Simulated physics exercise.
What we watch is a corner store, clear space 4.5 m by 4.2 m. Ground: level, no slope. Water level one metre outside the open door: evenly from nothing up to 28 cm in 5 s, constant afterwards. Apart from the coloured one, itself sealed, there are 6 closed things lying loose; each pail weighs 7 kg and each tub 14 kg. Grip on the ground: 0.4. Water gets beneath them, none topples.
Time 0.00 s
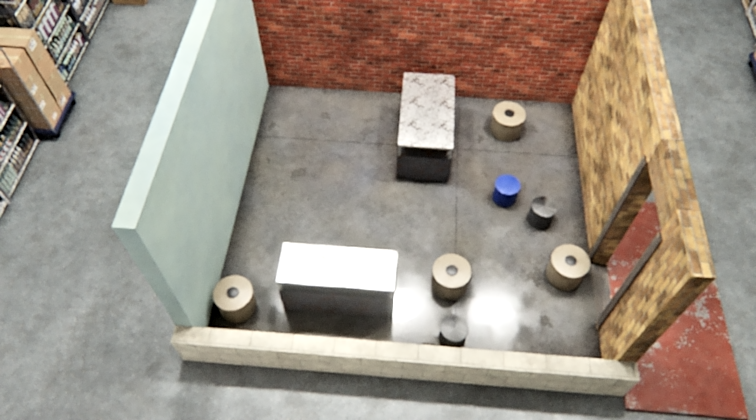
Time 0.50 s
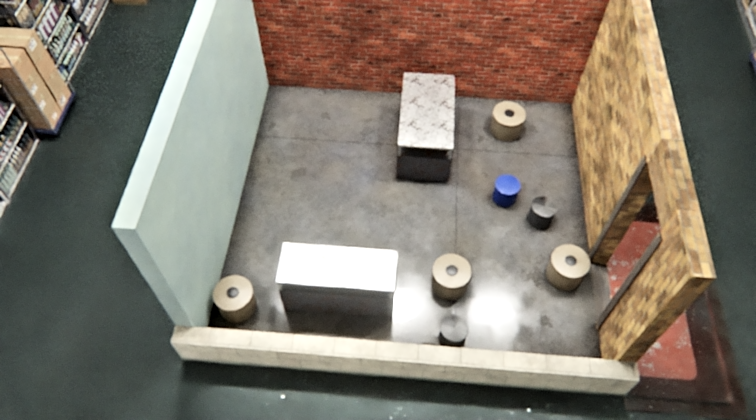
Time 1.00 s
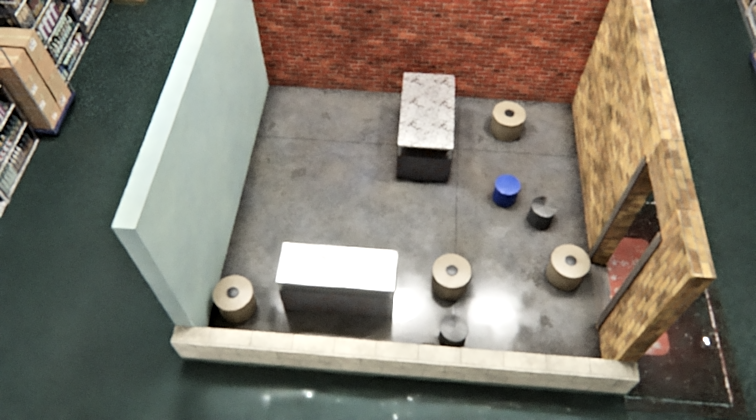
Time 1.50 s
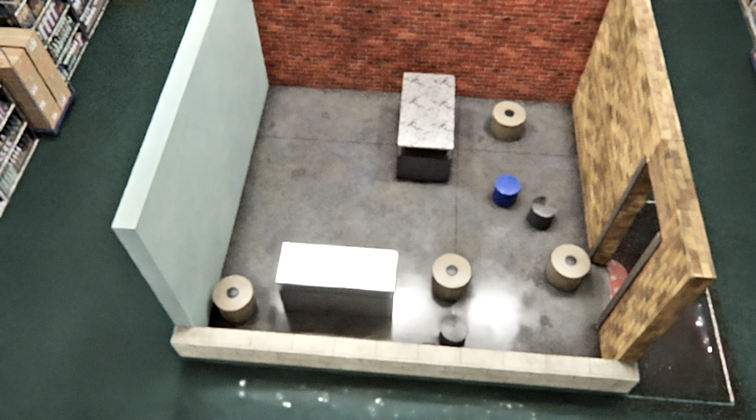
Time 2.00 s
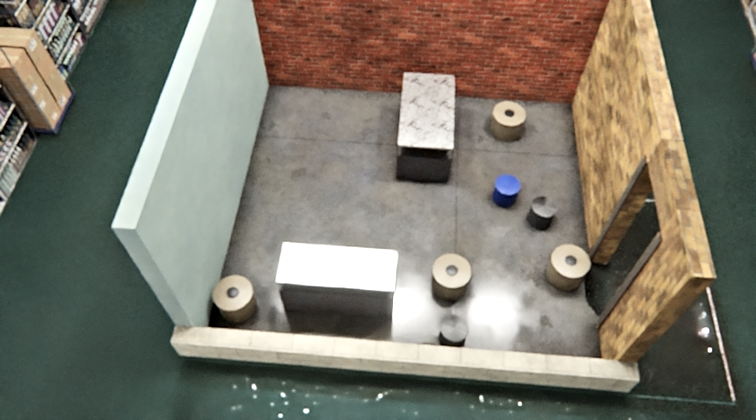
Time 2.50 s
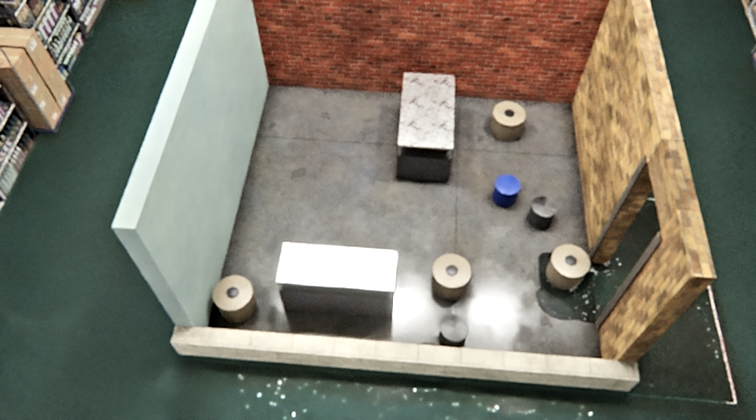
In a corner store seen from above, a blue pail, several round stools or drums, and two blocky counters stand inside a walled space. Dark water covers the grey floor outside, then the red patch by the right doorway, and finally enters around the nearest drum, while every object stays still.
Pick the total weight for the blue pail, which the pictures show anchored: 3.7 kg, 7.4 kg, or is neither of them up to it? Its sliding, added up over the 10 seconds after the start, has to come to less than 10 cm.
7.4 kg is needed.
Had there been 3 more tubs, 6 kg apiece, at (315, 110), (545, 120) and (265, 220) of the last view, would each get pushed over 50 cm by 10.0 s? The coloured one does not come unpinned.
In the order given, within the mark, then within the mark, and last beyond the mark.
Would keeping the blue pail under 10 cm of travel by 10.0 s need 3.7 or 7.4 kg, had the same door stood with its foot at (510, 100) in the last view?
Answer: No option succeeds.
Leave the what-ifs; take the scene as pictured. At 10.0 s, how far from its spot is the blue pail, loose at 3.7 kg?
Close to 30 centimetres.
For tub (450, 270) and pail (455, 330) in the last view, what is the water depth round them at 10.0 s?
About 9 and 10 cm.
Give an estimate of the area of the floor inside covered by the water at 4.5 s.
I'd estimate close to 5.0 m2.
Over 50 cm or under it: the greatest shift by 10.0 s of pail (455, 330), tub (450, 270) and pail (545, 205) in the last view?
Exceeded, Exceeded, Not exceeded, in that order.
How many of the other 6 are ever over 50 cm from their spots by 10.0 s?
The total is 4.
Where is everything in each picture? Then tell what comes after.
The blue pail at (508, 185) rests on the ground; 0.0 m2 under water; 0 of 7 have shifted, in the first frame.
The blue pail at (508, 185), on the bottom; water covers 0.0 m2; 0 of 7 have shifted, in the second frame.
The blue pail at (508, 185) rests on the ground; 0.0 m2 under water; 0 of 7 have shifted, in the third frame.
The blue pail at (508, 185) rests on the ground; 0.0 m2 under water; 0 of 7 have shifted, in the fourth frame.
The blue pail at (508, 185), on the bottom; 0.0 m2 under water; 0 of 7 have shifted, in the fifth frame.
The blue pail at (508, 185) rests on the ground; water covers 0.3 m2; 0 of 7 have shifted, in the sixth frame.
After 3.5 s the blue pail would be 0 cm from its start with 3.7 kg and 0 cm from its start with 7.4 kg; 0 cm of water round it then.
After 4.5 s the blue pail would be 0 cm from its start with 3.7 kg and 0 cm from its start with 7.4 kg; 0 cm of water round it then.
After 7.0 s the blue pail would be 25 cm from its start with 3.7 kg and 0 cm from its start with 7.4 kg; 2 cm of water round it then.
After 10.0 s the blue pail would be 25 cm from its start with 3.7 kg and 0 cm from its start with 7.4 kg; 2 cm of water round it then.
